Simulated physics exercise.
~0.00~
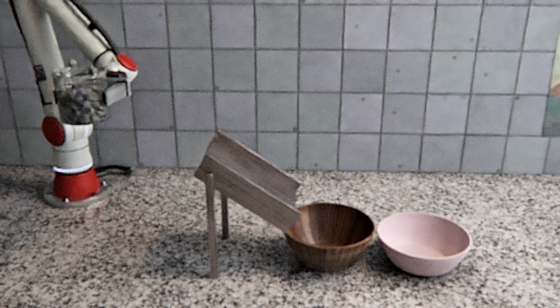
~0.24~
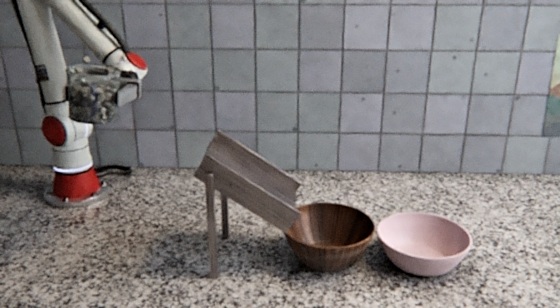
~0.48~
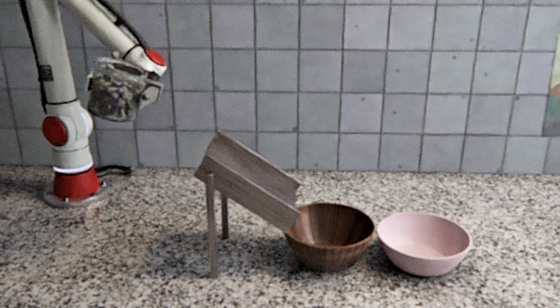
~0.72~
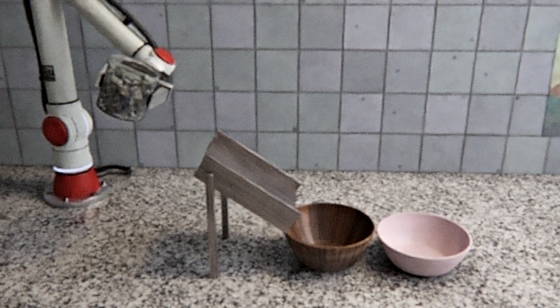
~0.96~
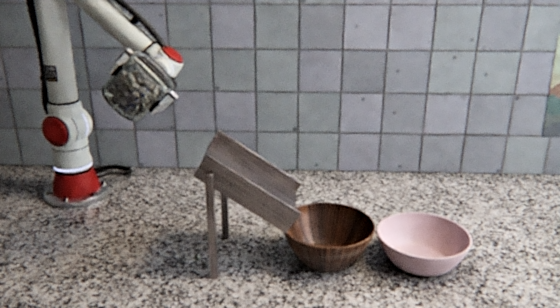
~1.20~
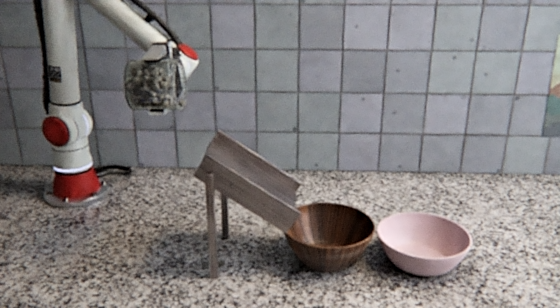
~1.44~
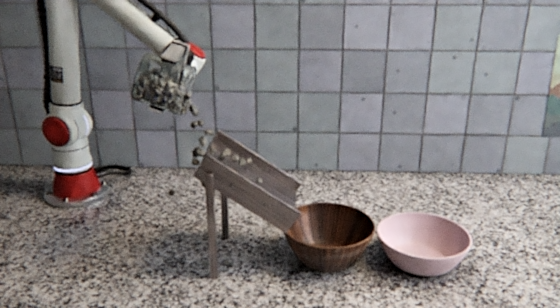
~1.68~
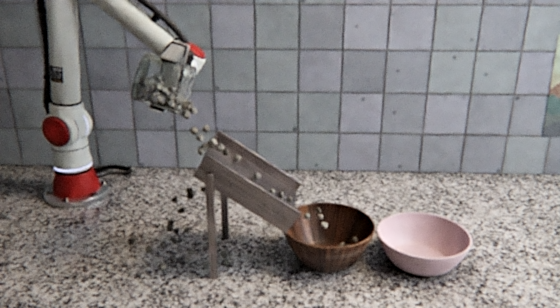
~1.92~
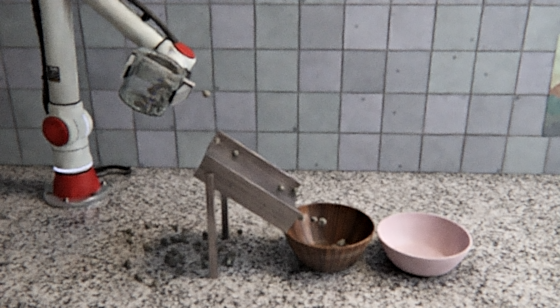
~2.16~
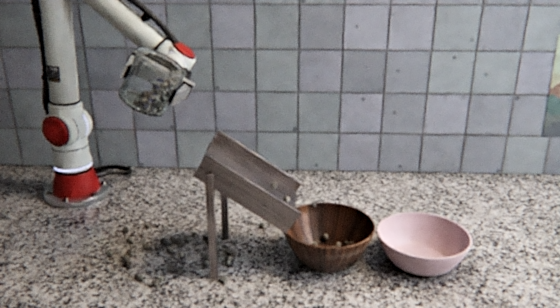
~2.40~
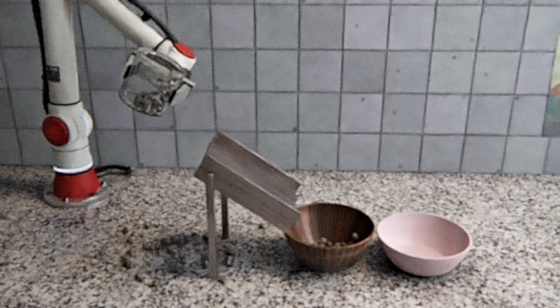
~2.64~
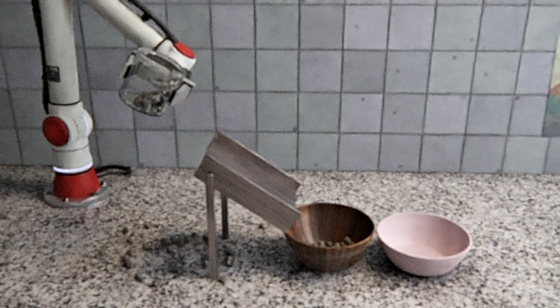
The clip shows a robot arm moving a clear container of small pebbles right and tipping it over a sloping chute; some slide into the brown bowl, others scatter on the speckled counter, and the arm tilts the container partway back, leaving the pink bowl empty.
